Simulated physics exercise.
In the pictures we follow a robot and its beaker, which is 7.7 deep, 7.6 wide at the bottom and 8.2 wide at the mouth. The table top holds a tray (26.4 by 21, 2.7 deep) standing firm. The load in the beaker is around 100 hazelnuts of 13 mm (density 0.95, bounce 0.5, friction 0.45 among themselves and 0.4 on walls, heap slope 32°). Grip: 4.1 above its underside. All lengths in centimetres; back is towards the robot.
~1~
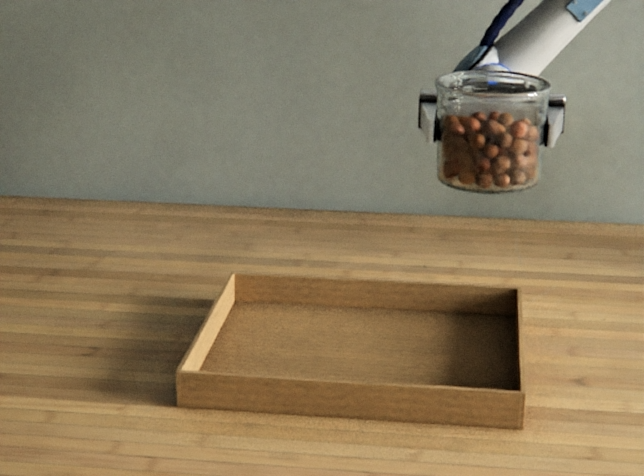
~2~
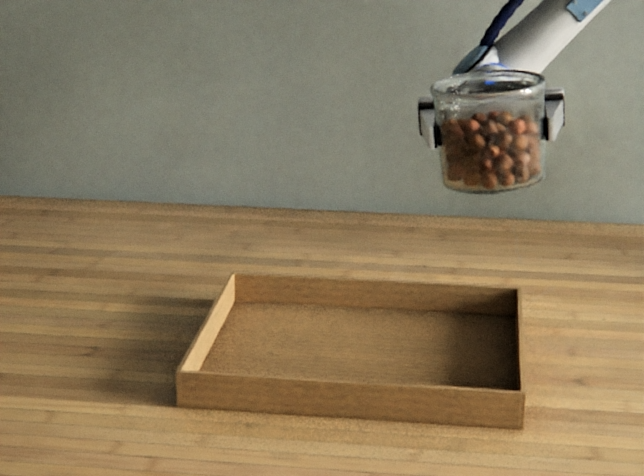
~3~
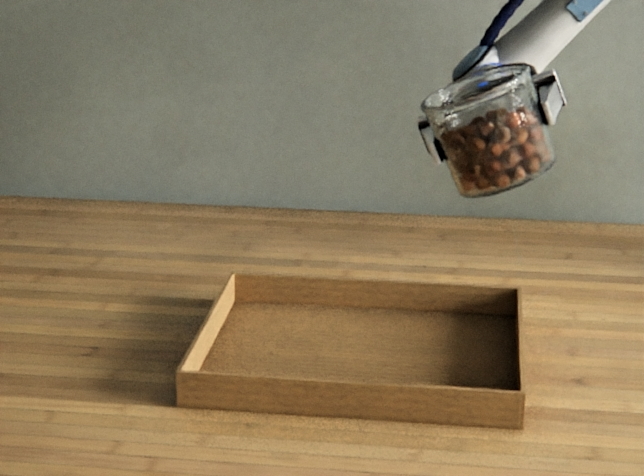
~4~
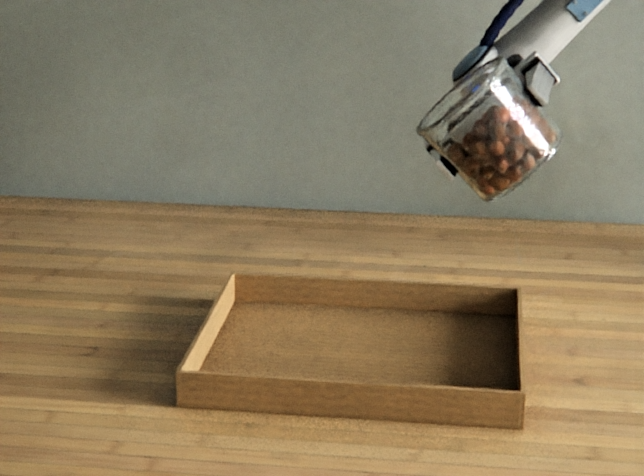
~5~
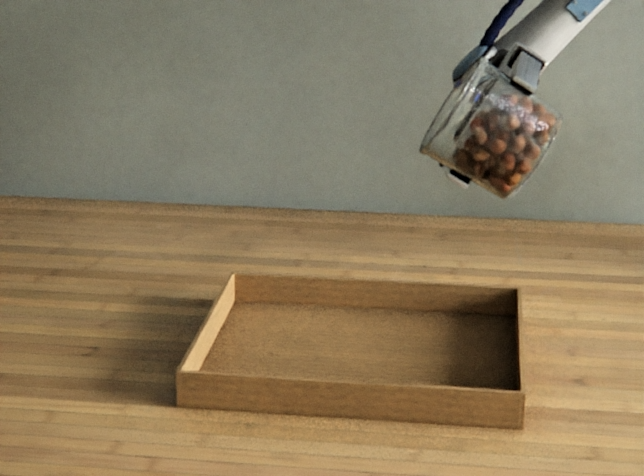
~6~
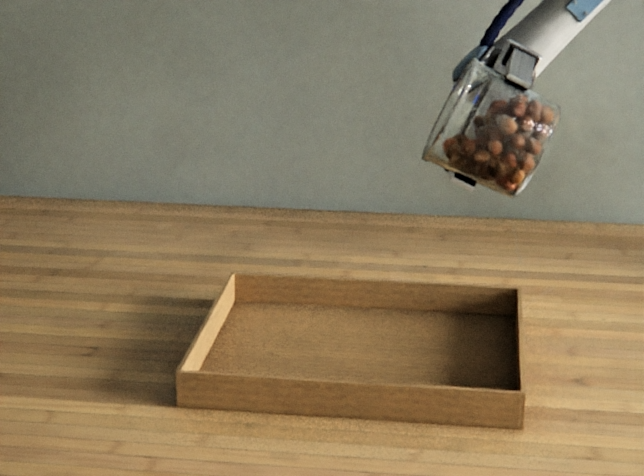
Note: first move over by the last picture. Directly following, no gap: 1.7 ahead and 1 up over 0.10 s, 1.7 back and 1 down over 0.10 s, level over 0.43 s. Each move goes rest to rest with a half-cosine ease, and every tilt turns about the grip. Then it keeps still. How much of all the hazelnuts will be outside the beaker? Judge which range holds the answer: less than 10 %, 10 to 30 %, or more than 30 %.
The range is less than 10 %.
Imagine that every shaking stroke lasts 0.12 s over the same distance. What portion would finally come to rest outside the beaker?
Roughly 0 in a hundred.
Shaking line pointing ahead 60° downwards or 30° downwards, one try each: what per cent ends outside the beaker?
Roughly 0 per cent, then 0 per cent.
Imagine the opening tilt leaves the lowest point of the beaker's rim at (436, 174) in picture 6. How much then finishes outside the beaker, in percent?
About 35 percent.
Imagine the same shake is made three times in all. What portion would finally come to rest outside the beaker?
Estimate: Around 20 %.
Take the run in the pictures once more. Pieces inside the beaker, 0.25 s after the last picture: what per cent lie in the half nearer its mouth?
Mouth half: Close to 45 per cent.
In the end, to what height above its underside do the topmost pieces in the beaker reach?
Around 7.5 cm above the underside.
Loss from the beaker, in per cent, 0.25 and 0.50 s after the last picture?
Taking the two times in order, I'd say 0 and then 0 per cent.
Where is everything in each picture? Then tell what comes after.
In the first frame, the beaker middle at (490, 133), level; upper third of the load around (493, 129), from x 450 to 530, top at y 115; 100 in the beaker.
In the second frame, the beaker middle at (491, 133), tilted 6° forward; upper third of the load around (494, 129), from x 450 to 535, top at y 115.
In the third frame, the beaker middle at (492, 133), tilted 22° forward; upper third of the load around (502, 128), from x 450 to 540, top at y 110.
In the fourth frame, the beaker middle at (493, 132), tilted 43° forward; upper third of the load around (511, 123), from x 455 to 550, top at y 100.
In the fifth frame, the beaker middle at (493, 132), tilted 59° forward; upper third of the load around (514, 117), from x 460 to 545, top at y 100.
In the sixth frame, the beaker middle at (493, 131), tilted 65° forward; upper third of the load around (515, 119), from x 450 to 545, top at y 100; 100 in the beaker.
Then, 0.25 s on, tilted 63° forward, highest piece 22 above the table; 99 in the beaker, 1 in flight or on a rim.
Then, 0.50 s on, tilted 13° forward, highest piece 24 above the table; 99 in the beaker, 1 in the tray.
Then, 0.83 s on, level, highest piece 24 above the table; 99 in the beaker, 1 in the tray.
Then, 1.88 s on, level, highest piece 24 above the table; 99 in the beaker, 1 in the tray.
In the end, 99 in the beaker, 1 in the tray. That is 1 % outside the beaker.
